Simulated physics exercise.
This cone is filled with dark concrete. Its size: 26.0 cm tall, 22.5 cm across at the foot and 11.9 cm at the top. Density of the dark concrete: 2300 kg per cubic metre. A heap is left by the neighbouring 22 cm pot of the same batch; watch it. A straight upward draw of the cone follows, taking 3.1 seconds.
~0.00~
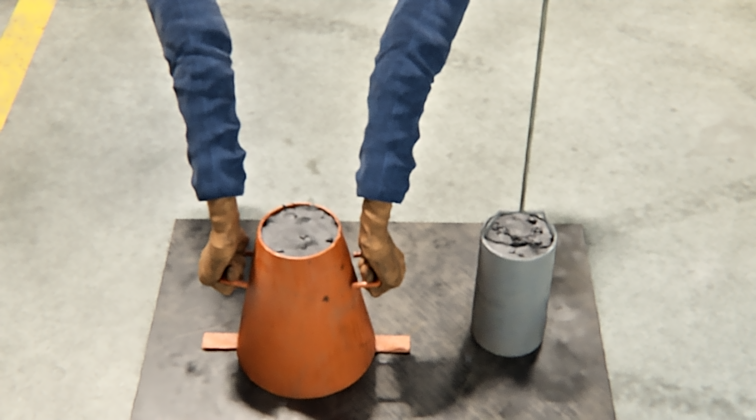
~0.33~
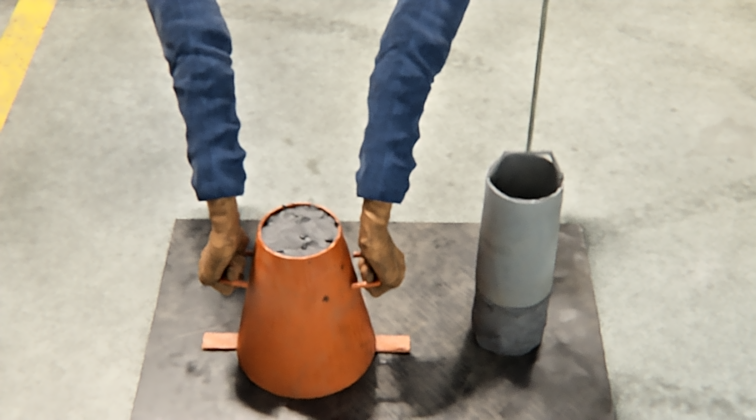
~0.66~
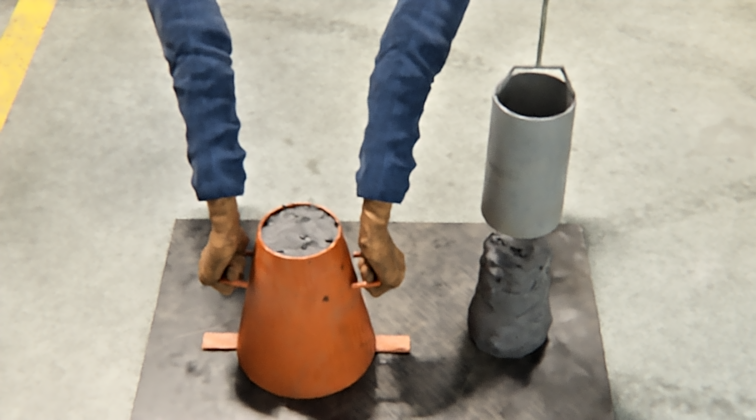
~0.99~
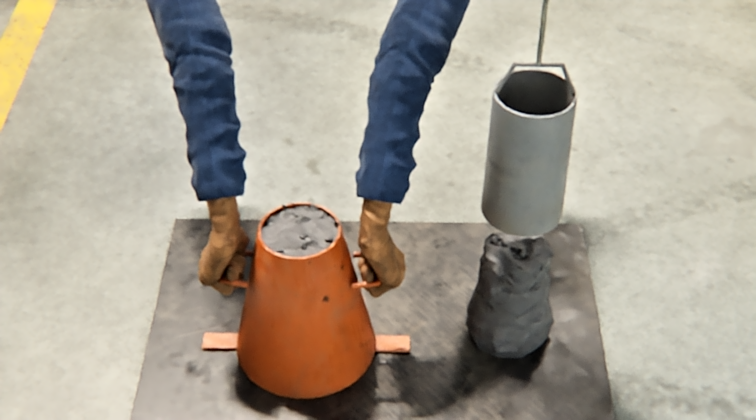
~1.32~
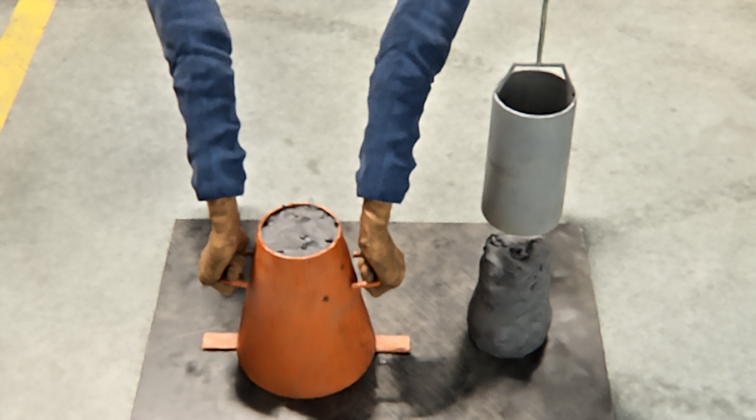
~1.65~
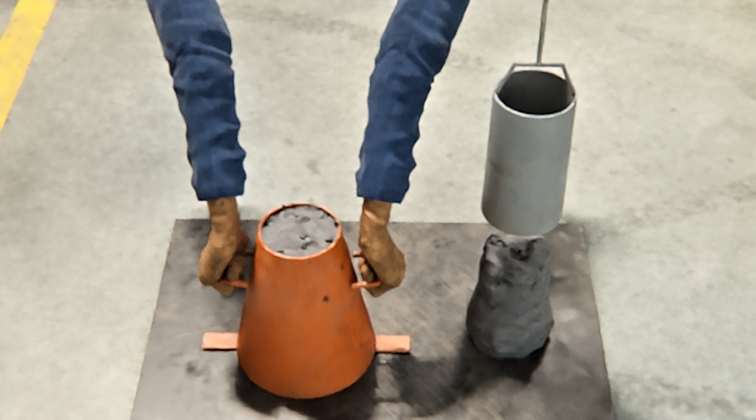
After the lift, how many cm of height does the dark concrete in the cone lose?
About 0 cm.
By 2.4 s, the cone is up 5.8 cm; the dark concrete has come down 0.2 cm to 26 cm and is 23 cm wide.
By 3.2 s, the cone is up 16 cm; the dark concrete has come down 0.3 cm to 26 cm and is 23 cm wide.
By 4.0 s, the cone is up 27 cm; the dark concrete has come down 0.4 cm to 26 cm and is 23 cm wide.
By 4.9 s, the cone is clear; the dark concrete has come down 0.4 cm to 26 cm and is 23 cm wide.
By 5.4 s, at rest, the cone is clear; the dark concrete has come down 0.4 cm to 26 cm and is 23 cm wide.
